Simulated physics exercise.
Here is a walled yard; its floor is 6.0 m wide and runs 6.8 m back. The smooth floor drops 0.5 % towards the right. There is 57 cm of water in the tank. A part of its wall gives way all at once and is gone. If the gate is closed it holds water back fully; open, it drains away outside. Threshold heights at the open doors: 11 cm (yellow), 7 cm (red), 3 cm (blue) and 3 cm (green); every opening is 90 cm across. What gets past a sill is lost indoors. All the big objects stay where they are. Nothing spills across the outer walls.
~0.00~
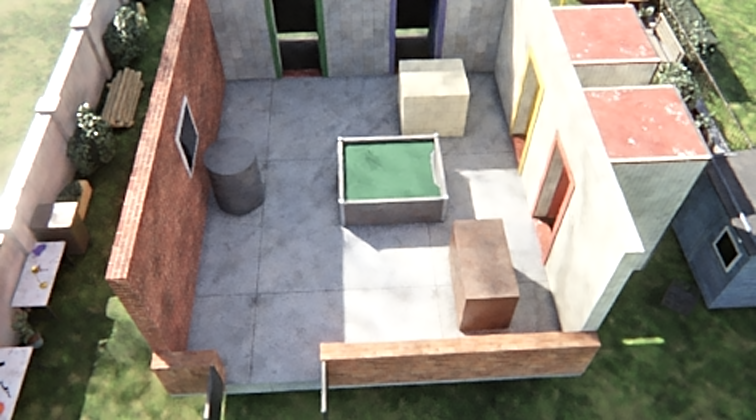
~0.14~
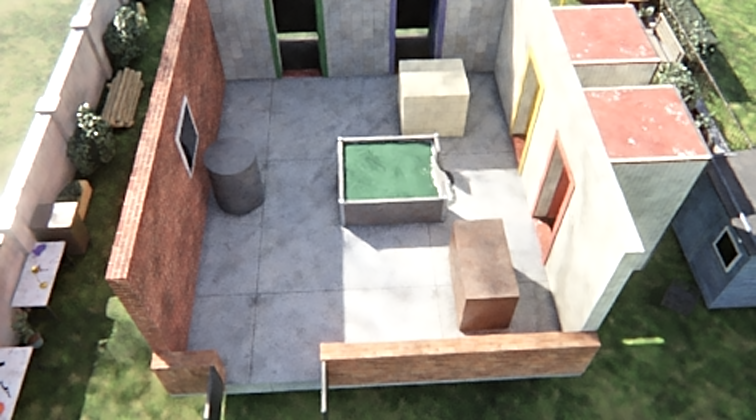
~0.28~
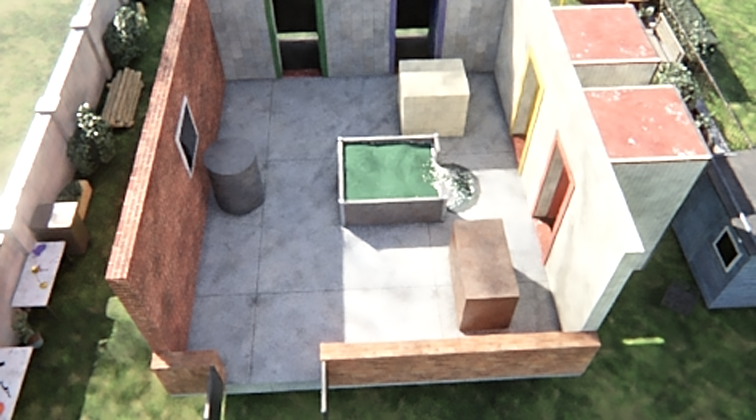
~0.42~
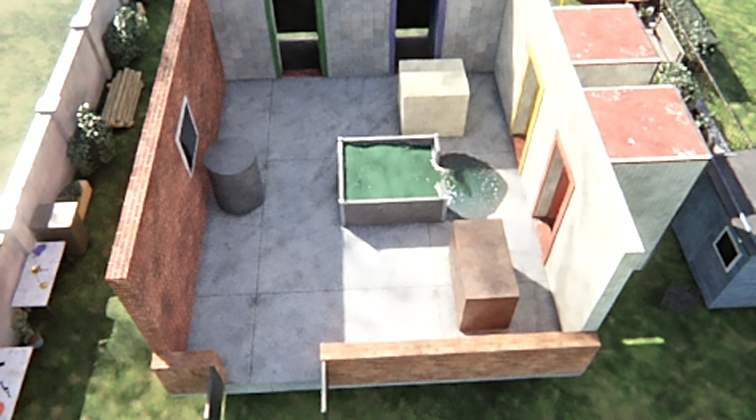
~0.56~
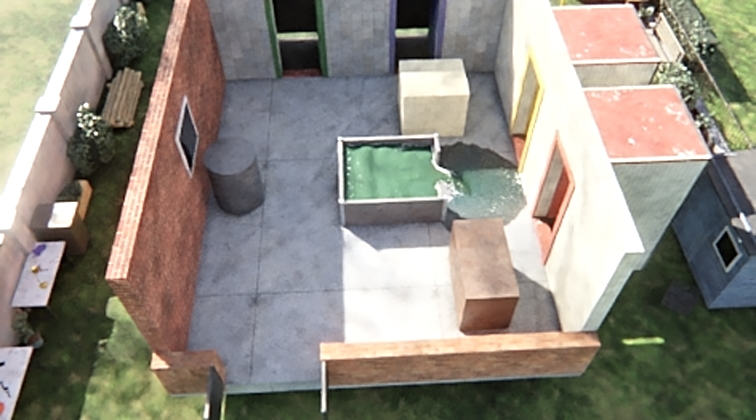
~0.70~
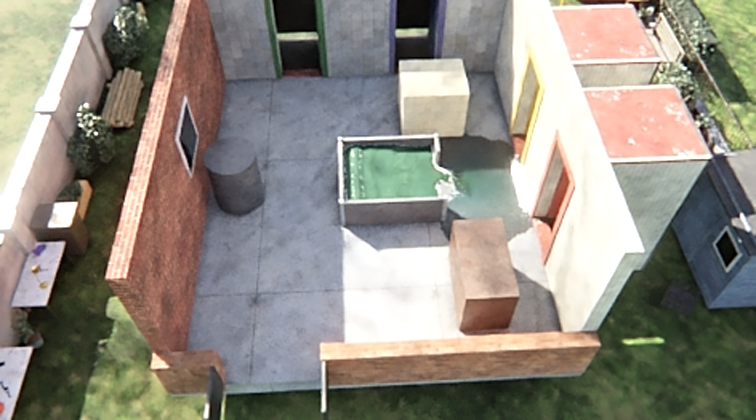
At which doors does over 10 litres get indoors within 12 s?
Door by door: At the yellow door it passes the limit; at the red door it exceeds the limit; at the blue door it goes over the limit; at the green door it keeps below the limit.
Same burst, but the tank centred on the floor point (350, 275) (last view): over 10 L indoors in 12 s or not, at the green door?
Then: Green below.
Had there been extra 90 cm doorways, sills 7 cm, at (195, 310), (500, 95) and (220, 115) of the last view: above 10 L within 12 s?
In turn: Under, over, not over.
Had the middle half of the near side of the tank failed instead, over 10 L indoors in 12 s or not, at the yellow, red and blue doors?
Then: Yellow below, red not over, blue under.
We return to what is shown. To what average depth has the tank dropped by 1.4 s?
About 38 cm.
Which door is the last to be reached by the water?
It is the green one.
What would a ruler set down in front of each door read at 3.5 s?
Depths in cm: Yellow 15, red 10, blue 5, green 0.
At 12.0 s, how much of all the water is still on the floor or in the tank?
About 86 per cent.
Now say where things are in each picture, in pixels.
The first picture shows still water, 57 cm deep, in the tank at (391, 171).
In the second picture, water pours out at (437, 183) and has run 0.4 m, to a hidden place; typically 6 cm deep outside, 57 cm at the tank's back.
In the third picture, the front is at (476, 195), 0.7 m from the gap at (437, 183); 0.6 m2 of floor is under water; 57 cm left at the back of the tank.
In the fourth picture, the front is at (501, 182), 1.3 m from the gap at (437, 182); 1.4 m2 of floor is under water; 57 cm left at the back of the tank.
In the fifth picture, water pours out at (437, 182) and has run 1.7 m, to (518, 172); typically 5 cm deep outside, 52 cm at the tank's back.
In the sixth picture, the front is at (512, 152), 1.8 m from the gap at (437, 182); 3.0 m2 of floor is under water; 47 cm left at the back of the tank.
After 1.4 s water covers 15 % of the floor and is deepest (30 cm) near (515, 186); yellow door 22 cm at the sill, 17 L in, red door 15 cm at the sill, 4 L in, blue door not reached, green door not reached.
After 2.2 s water covers 20 % of the floor and is deepest (26 cm) near (515, 186); yellow door 20 cm at the sill, 54 L in, red door 13 cm at the sill, 24 L in, blue door not reached, green door not reached.
After 3.5 s water covers 25 % of the floor and is deepest (20 cm) near (551, 332); yellow door 15 cm at the sill, 80 L in, red door 10 cm at the sill, 41 L in, blue door 5 cm at the sill, 1 L in, green door not reached.
After 7.0 s water covers 60 % of the floor and is deepest (12 cm) near (557, 353); yellow door 8 cm at the sill, 90 L in, red door 9 cm at the sill, 50 L in, blue door 5 cm at the sill, 14 L in, green door 3 cm at the sill, 0 L in.
After 12.0 s water covers 95 % of the floor and is deepest (7 cm) near (513, 179); yellow door 6 cm at the sill, 91 L in, red door 6 cm at the sill, 57 L in, blue door 4 cm at the sill, 25 L in, green door 2 cm at the sill, 0 L in.
